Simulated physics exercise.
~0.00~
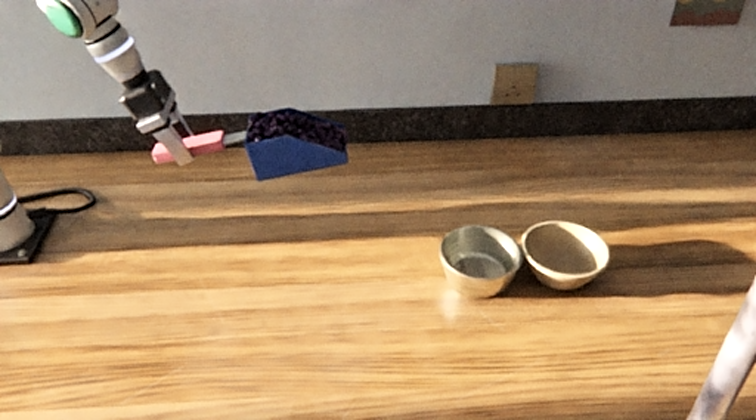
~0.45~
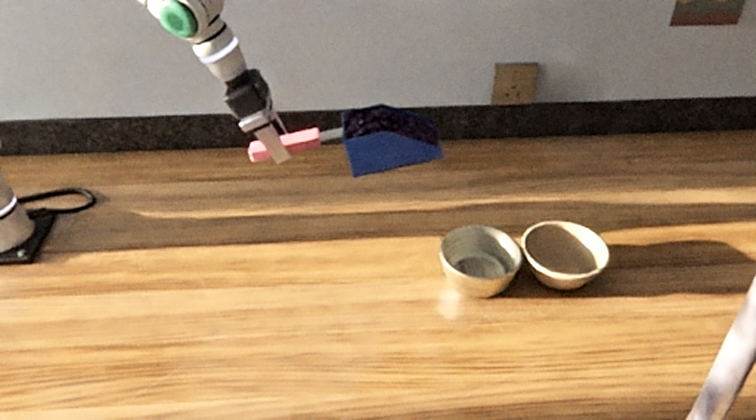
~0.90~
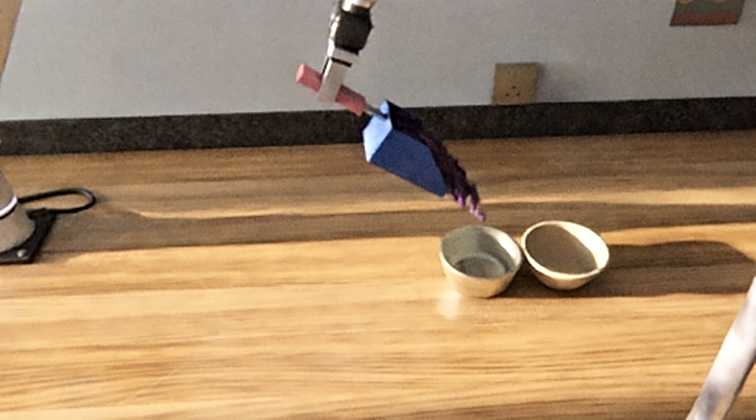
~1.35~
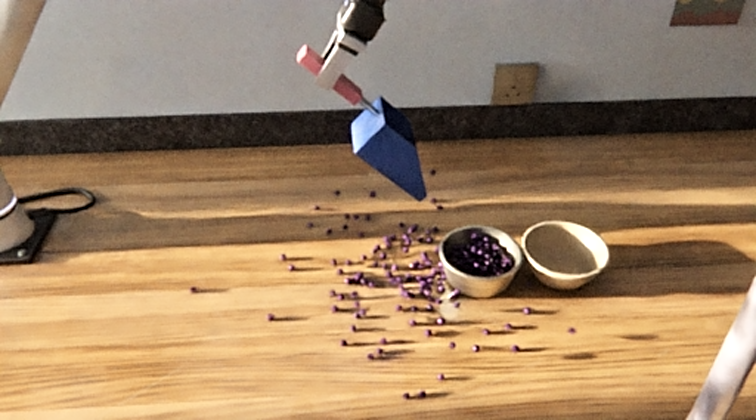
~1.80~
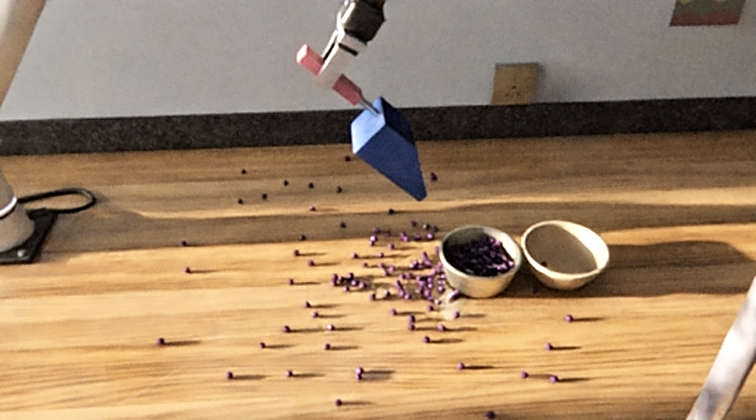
In this clip, a robot arm carries a blue scoop of dark purple beads rightward above a wooden table and tips it toward two bowls; many beads land in the left bowl, while others scatter across the table and the emptied scoop stays tilted.
